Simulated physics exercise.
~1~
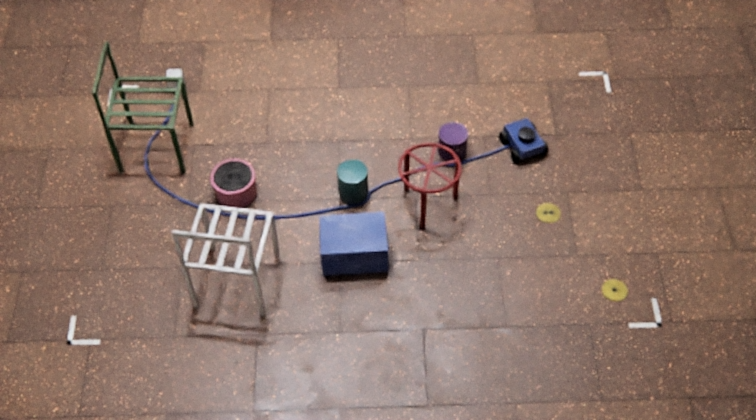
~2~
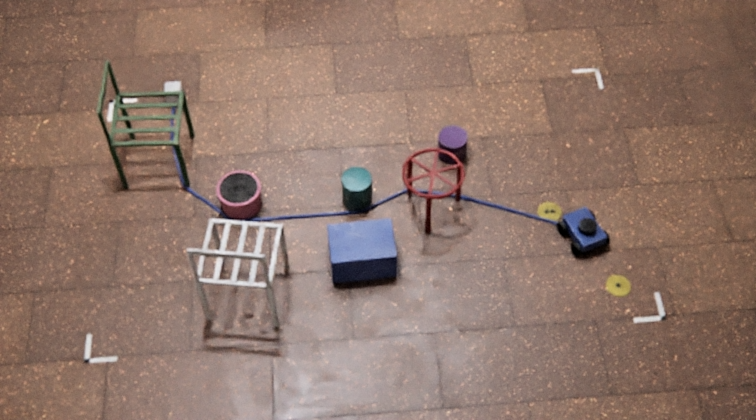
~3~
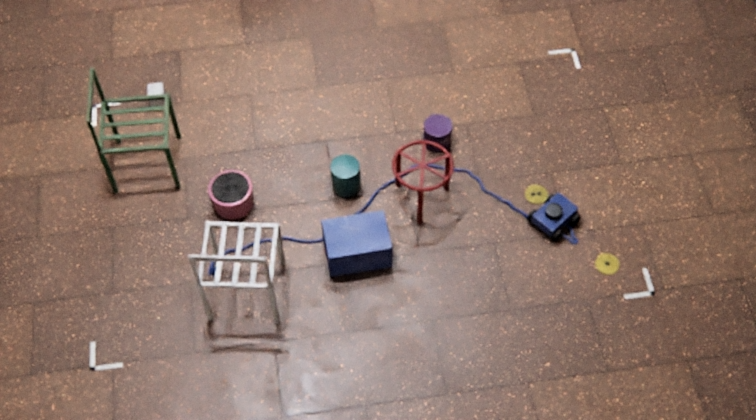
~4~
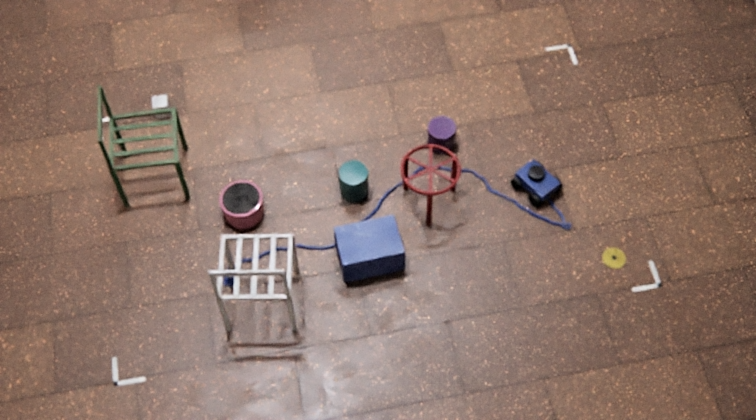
The clip opens on a tiled floor where a blue lead curves from the green chair at left, past the pink pot and teal tub and beneath the red stool, to a small blue cart. The cart moves down and slightly right toward the yellow marks, drawing the lead nearly straight. The plug then comes out, and the lead's loose end slides right to the white chair, leaving the line slack and wavy. The cart finally shifts up and left onto a yellow mark. It ends there, unplugged, with the chairs, stool and crate still standing in place.
